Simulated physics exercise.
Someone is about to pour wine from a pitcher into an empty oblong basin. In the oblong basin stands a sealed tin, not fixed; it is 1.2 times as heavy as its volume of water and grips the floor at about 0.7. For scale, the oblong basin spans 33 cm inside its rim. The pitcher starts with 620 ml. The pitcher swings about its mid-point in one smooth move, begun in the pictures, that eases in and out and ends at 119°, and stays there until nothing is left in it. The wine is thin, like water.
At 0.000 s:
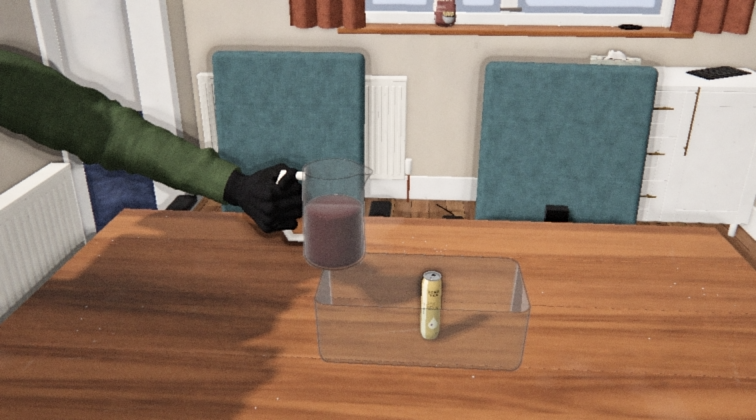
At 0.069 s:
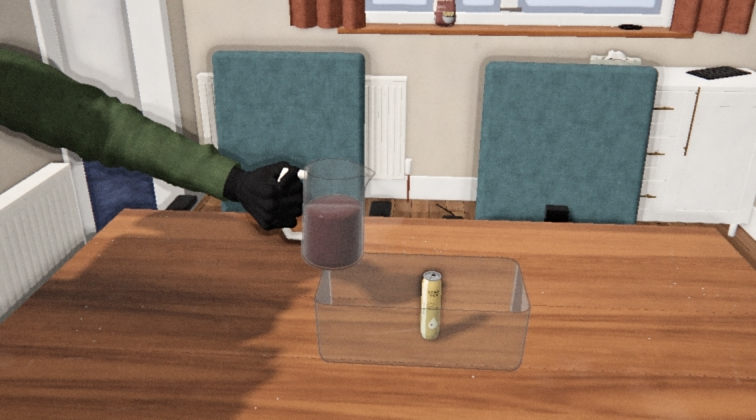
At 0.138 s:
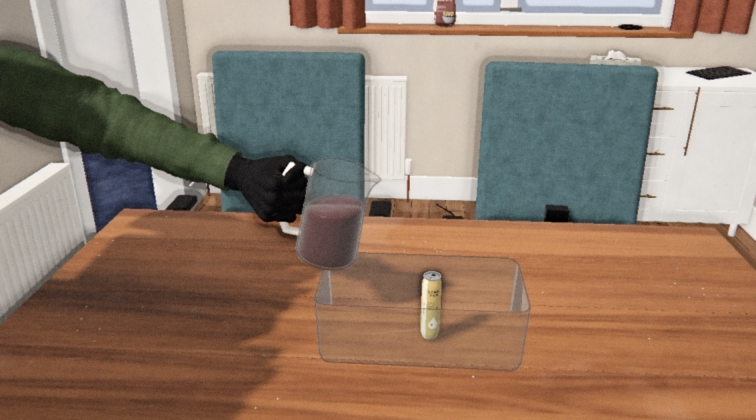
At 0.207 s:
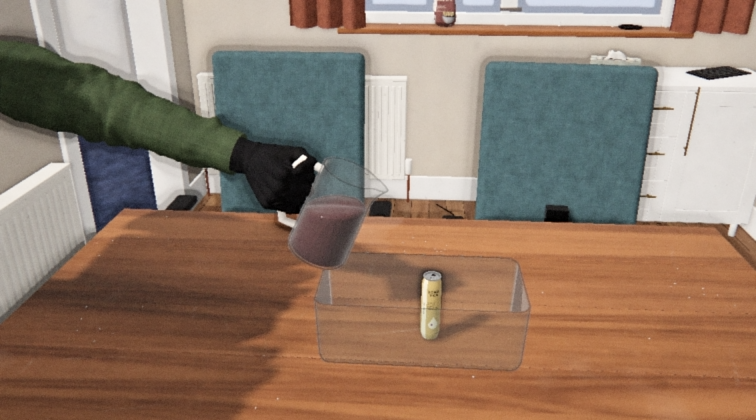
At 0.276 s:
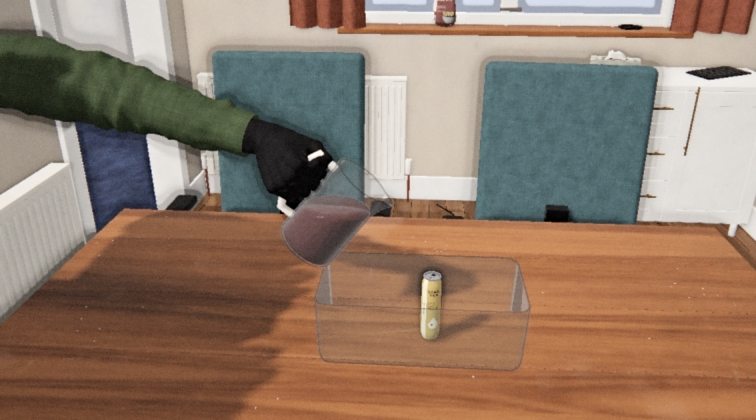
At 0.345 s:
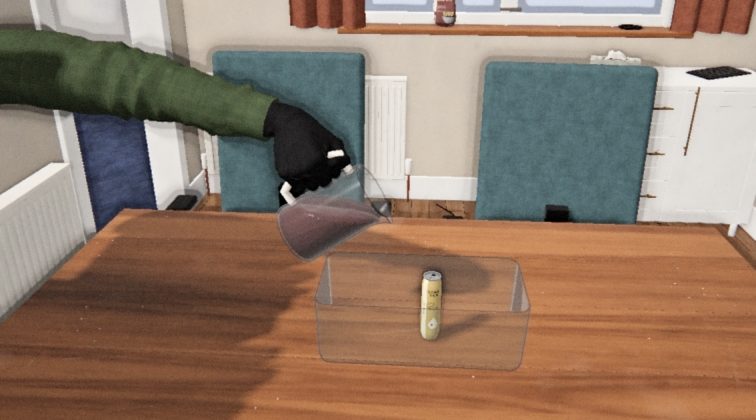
A glass pitcher of dark red liquid, held by a black-gloved hand in a green sleeve, starts upright and tilts steadily rightward above a wooden table, beside a clear oblong basin where a yellow tin stands still.
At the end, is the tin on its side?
The tin keeps standing.
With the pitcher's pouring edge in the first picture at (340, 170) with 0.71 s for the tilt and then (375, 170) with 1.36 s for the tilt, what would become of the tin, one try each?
First it remains upright; then it falls.
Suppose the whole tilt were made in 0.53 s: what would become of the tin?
The tin keeps standing.
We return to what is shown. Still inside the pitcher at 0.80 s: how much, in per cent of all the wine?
Some 12 per cent.
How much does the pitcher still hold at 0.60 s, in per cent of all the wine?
Near 62 in a hundred.
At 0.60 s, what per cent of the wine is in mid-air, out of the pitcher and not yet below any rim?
About 20 per cent.
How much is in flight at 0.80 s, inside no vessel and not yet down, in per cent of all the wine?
Near 10 in a hundred.
Then, 0.60 s in, the tilt is 113° and 62 per cent is still to pour; the tin stands where it began.
Then, 0.80 s in, the tilt is 119° and 12 per cent is still to pour; the tin stands 1 cm from where it began.
Then, 0.99 s in, the tilt is 119° and 0 per cent is still to pour; the tin stands 1 cm from where it began.
Then, 1.21 s in, the tilt is 119° and 0 per cent is still to pour; the tin stands 1 cm from where it began.
Finally, the tin stands 1 cm from where it began.
